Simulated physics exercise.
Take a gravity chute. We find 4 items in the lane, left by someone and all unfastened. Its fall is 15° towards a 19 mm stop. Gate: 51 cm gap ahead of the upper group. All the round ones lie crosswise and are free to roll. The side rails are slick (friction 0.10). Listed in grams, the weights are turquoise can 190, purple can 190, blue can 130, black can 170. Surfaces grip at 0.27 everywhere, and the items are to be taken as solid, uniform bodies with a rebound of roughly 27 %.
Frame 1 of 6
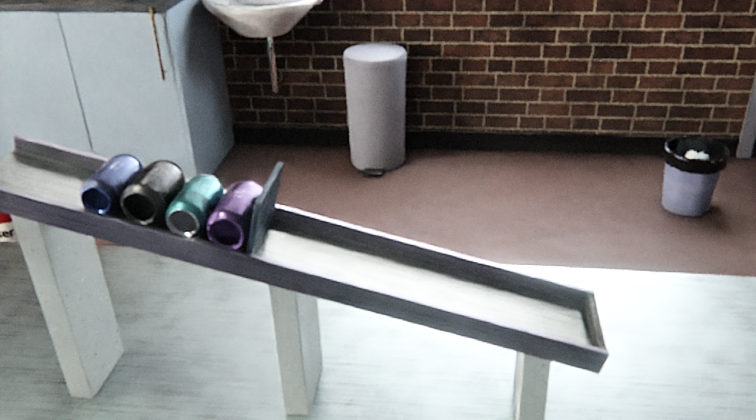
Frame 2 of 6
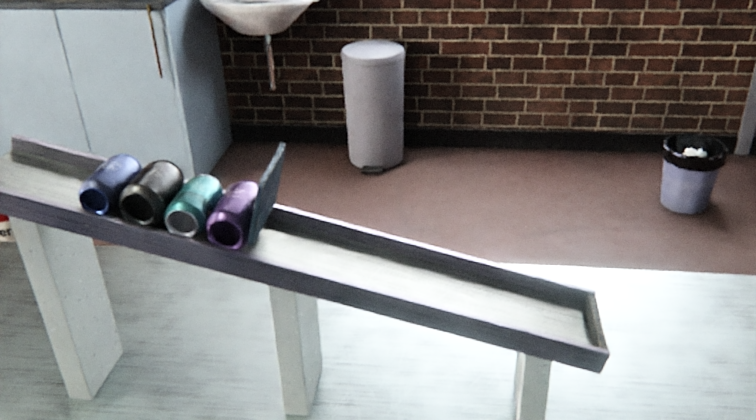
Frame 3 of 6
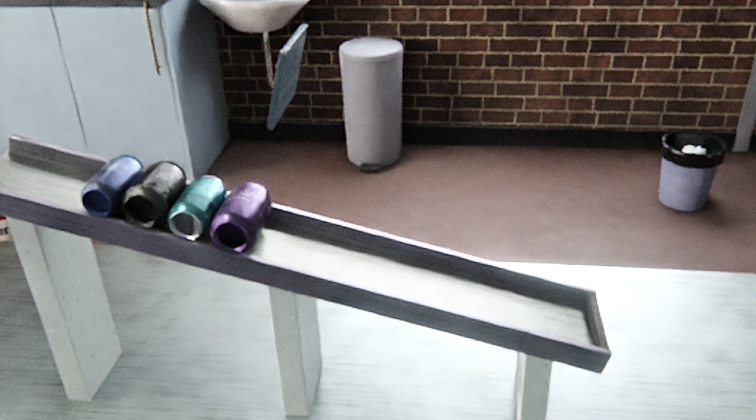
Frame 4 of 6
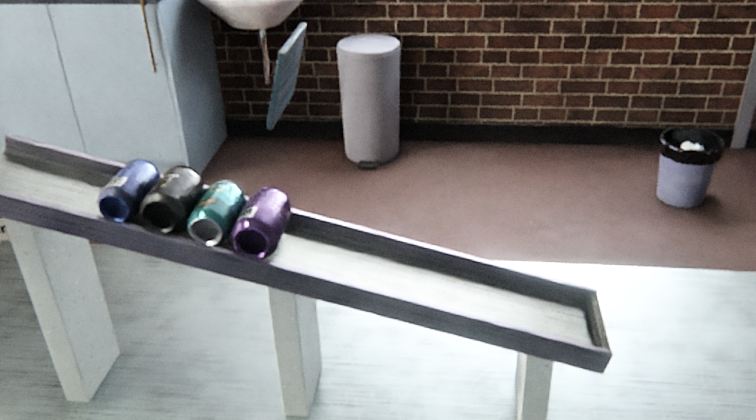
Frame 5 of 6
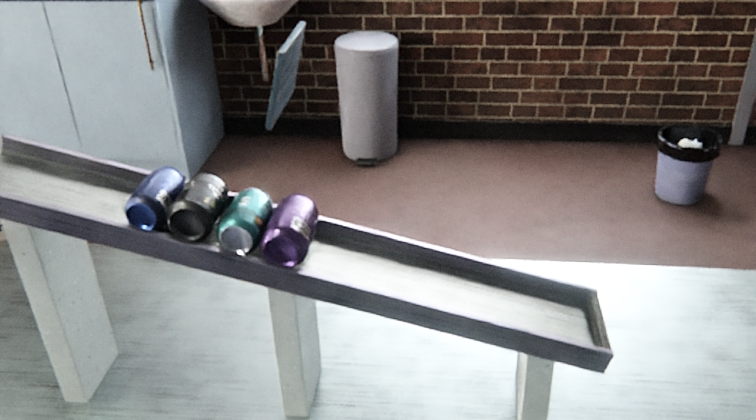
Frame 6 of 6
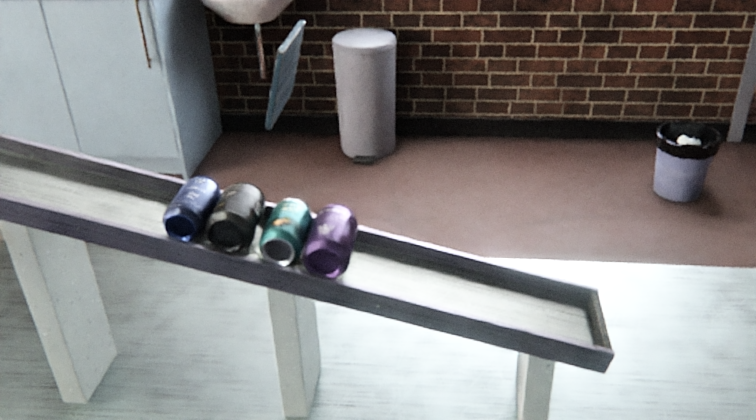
Four coloured cans lying crosswise on a sloping chute, rolling down to the right together after the gate in front lifts away.
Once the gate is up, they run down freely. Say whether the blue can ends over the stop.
Observed: Blue can fails to pass the stop.
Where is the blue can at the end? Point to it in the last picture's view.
About (539, 297).
Then, 0.30 s after the last picture, leader 9 cm from the stop; blue can near (362, 252).
Then, 0.70 s after the last picture, purple can now over the stop; blue can near (513, 290).
At rest, over the stop, turquoise can and purple can; the other 2 in the lane. In the last view, blue can near (539, 297).
